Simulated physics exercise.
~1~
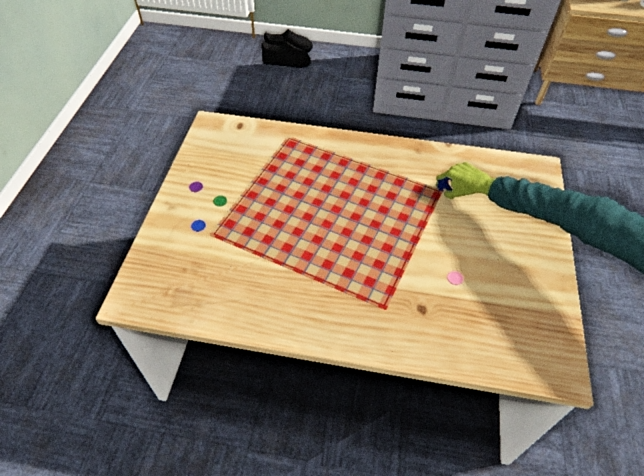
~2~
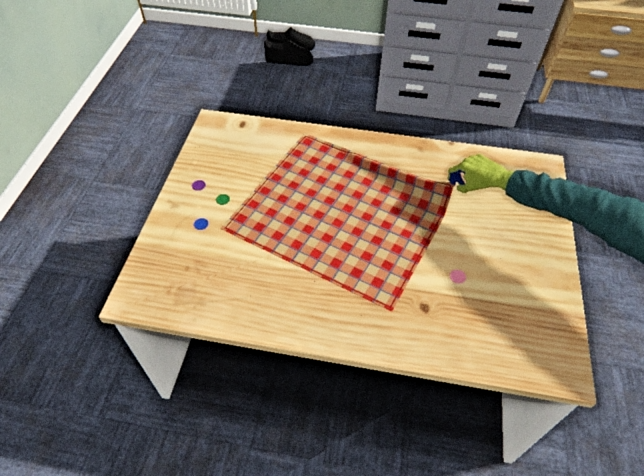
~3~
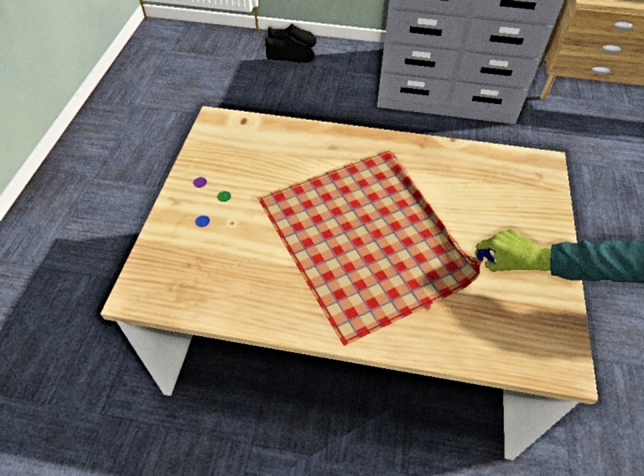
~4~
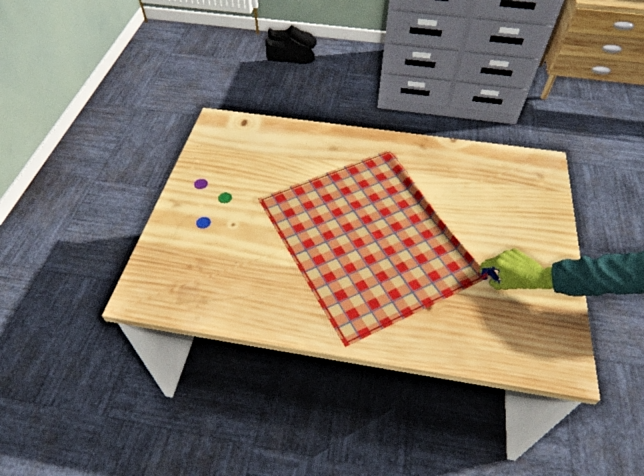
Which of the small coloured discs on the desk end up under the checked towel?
Only the pink disc ends up covered by the towel. The blue, purple and green ones stay in the open on the left side of the desk.
Green hand lifting a checked tea towel's corner, dragging the cloth right and nearer, and laying it over a pink disc.
